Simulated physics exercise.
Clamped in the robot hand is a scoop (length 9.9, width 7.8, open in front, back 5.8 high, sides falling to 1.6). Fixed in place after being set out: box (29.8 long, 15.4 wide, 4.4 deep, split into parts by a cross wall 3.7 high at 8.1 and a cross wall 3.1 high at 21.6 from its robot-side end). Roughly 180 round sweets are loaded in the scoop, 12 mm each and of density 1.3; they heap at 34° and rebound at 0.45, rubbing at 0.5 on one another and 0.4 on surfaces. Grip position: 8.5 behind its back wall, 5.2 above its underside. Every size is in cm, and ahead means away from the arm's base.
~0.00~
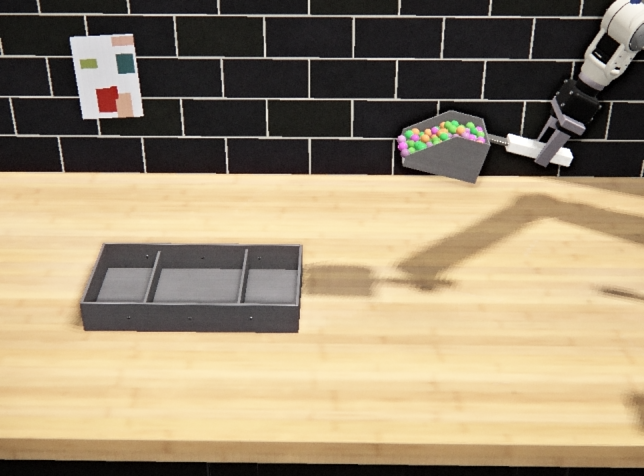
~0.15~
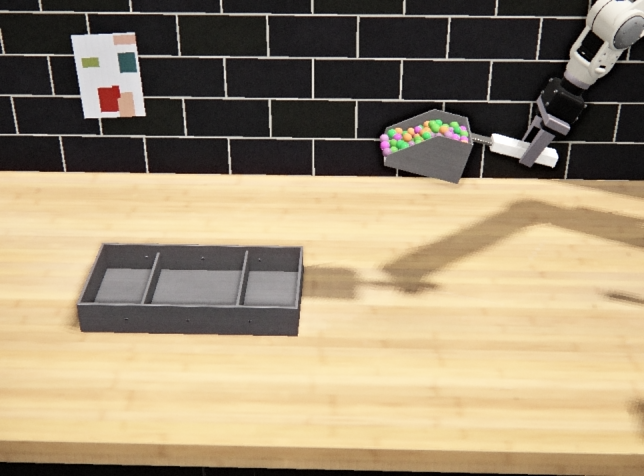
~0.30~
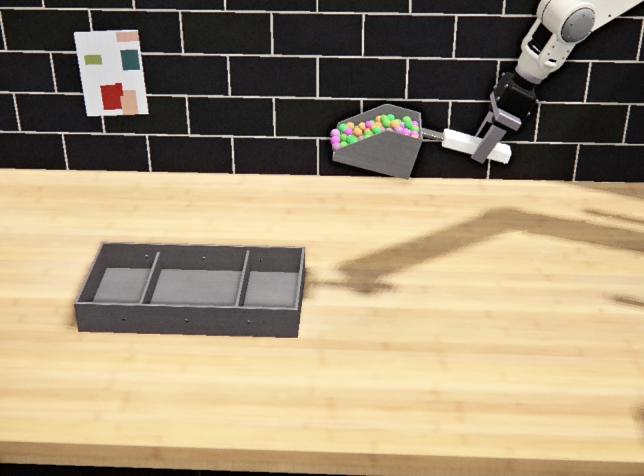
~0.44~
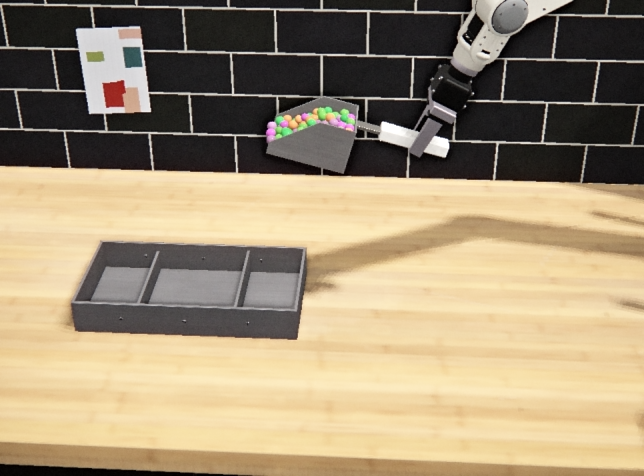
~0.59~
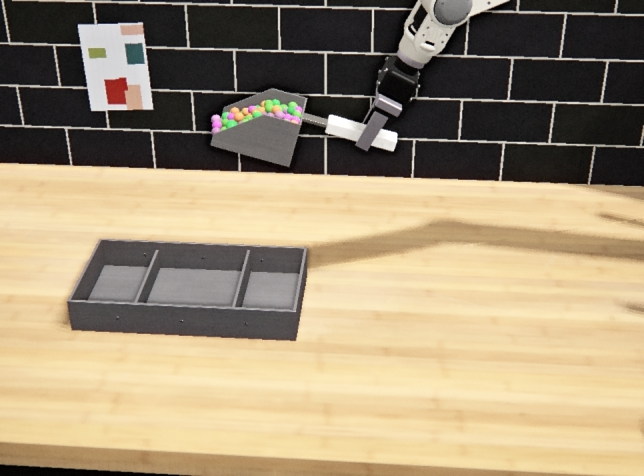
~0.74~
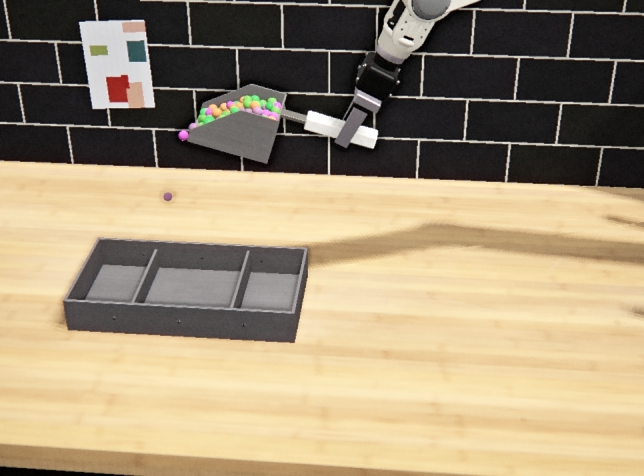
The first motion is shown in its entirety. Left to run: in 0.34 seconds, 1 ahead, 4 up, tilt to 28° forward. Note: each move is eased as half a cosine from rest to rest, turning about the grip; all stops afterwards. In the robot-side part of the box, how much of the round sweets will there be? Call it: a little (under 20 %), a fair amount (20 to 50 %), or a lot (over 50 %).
A little.
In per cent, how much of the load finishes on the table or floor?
0 per cent, give or take.
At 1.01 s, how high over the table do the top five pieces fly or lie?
Those pieces are roughly 26 cm high.
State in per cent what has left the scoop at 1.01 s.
About 5 per cent so far.
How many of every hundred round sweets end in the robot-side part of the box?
The share is close to 0 per cent.
After 0.88 s, level, highest piece 29 above the table; 175 on the scoop, 2 in the middle part.
After 1.01 s, tilted 24° forward, highest piece 27 above the table; 171 on the scoop, 2 in the middle part, 4 in flight or on a rim.
After 1.28 s, tilted 28° forward, highest piece 23 above the table; 82 on the scoop, 44 in the middle part, 51 in flight or on a rim.
After 2.33 s, tilted 28° forward, highest piece 3 above the table; 177 in the middle part.
At rest, 177 in the middle part. That is 0 % in the robot-side part of the box.
